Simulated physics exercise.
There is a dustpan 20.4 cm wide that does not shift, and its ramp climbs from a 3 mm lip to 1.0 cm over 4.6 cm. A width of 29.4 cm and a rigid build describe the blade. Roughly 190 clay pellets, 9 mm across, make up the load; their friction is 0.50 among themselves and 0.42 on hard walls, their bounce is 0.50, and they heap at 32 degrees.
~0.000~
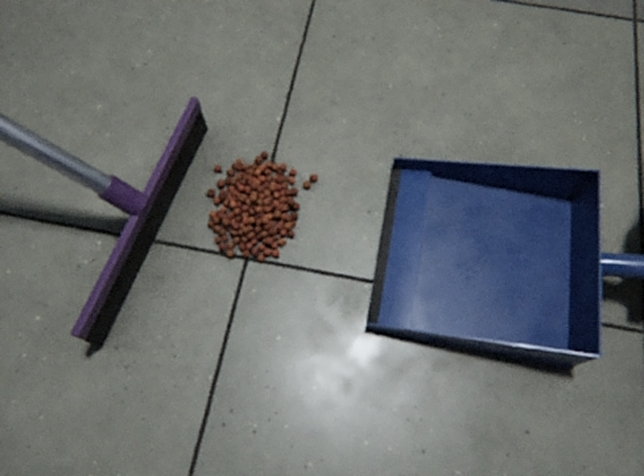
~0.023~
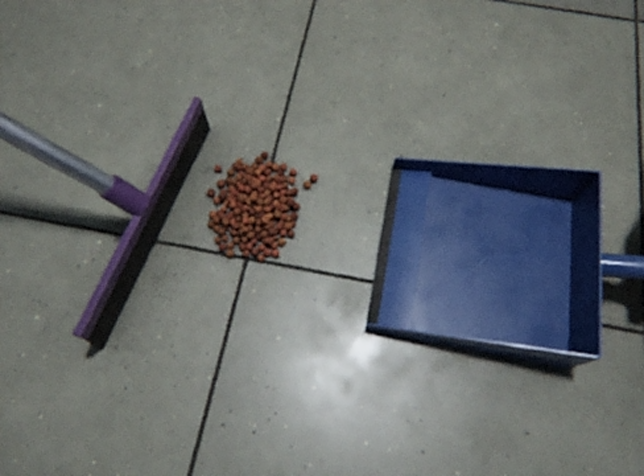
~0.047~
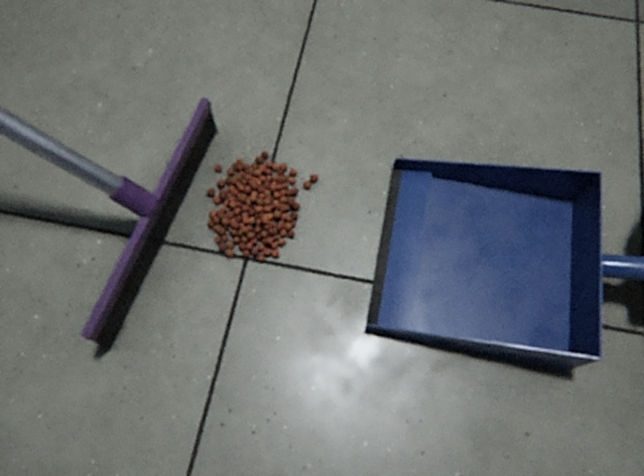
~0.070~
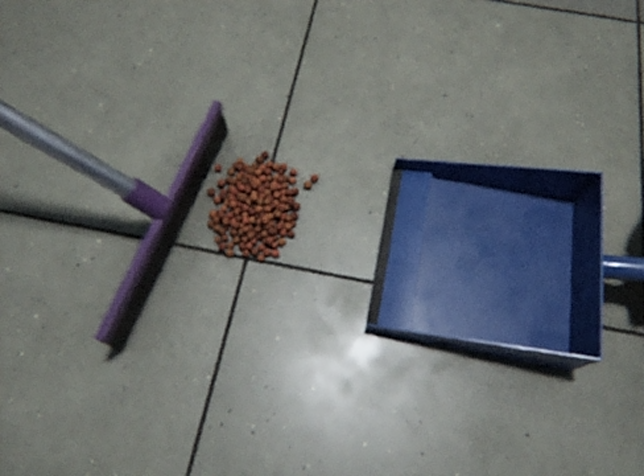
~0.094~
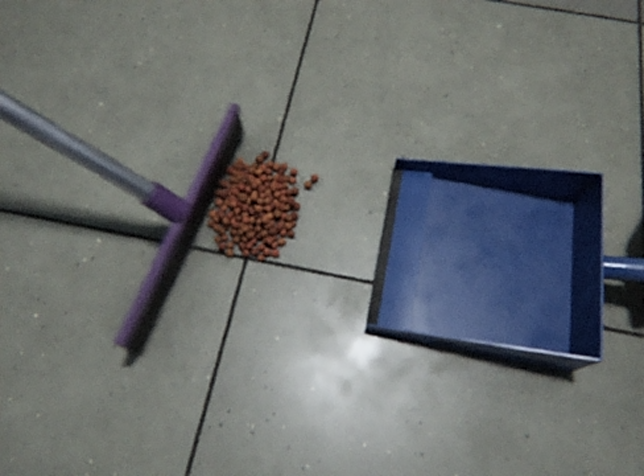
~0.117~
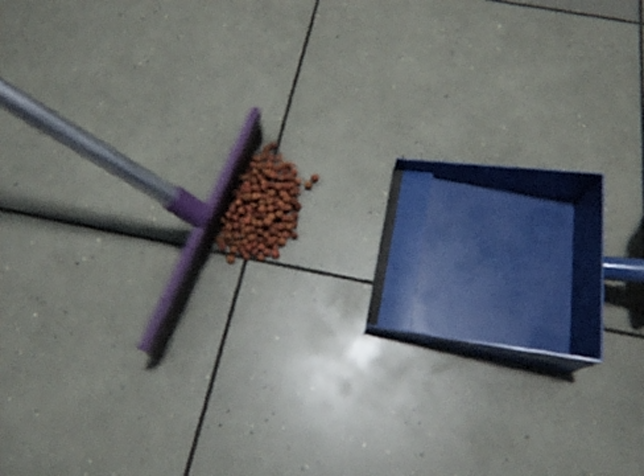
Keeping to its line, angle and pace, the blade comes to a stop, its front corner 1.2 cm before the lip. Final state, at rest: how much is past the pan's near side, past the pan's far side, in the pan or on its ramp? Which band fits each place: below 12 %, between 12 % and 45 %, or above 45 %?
Bands: Past the pan's near side below 12 %; past the pan's far side below 12 %; in the pan or on its ramp above 45 %.
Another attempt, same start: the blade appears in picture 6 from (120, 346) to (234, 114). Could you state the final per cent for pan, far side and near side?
That ends as pan 50, far 5, and near 5.
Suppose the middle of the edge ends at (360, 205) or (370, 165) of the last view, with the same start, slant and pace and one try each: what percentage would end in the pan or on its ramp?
Around 40 per cent, and around 30 per cent.
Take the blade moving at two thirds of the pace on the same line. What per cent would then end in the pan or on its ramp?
It would be around 45 per cent.
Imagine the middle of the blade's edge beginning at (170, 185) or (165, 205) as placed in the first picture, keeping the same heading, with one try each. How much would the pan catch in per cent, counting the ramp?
The two tries give about 50 % and about 50 %.
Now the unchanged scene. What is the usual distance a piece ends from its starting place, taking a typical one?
20 cm or so.
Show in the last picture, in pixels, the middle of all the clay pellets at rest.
Approximately (401, 257) in the last view.
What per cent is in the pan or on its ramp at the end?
My estimate is some 55 per cent.
Then, at 0.21 s, middle of the blade 9 cm from the lip; 0 % over the lip, far side 5 %, near side 0 %.
After 0.27 s, middle of the blade 4 cm from the lip; 15 % over the lip, far side 5 %, near side 5 %.
Then, at 0.47 s, middle of the blade 3 cm from the lip; 55 % over the lip, far side 5 %, near side 5 %.
In the end, at 1.4 s, near side 5 %, far side 5 %, pan 55 %, in front of the lip or behind the blade 30 %.
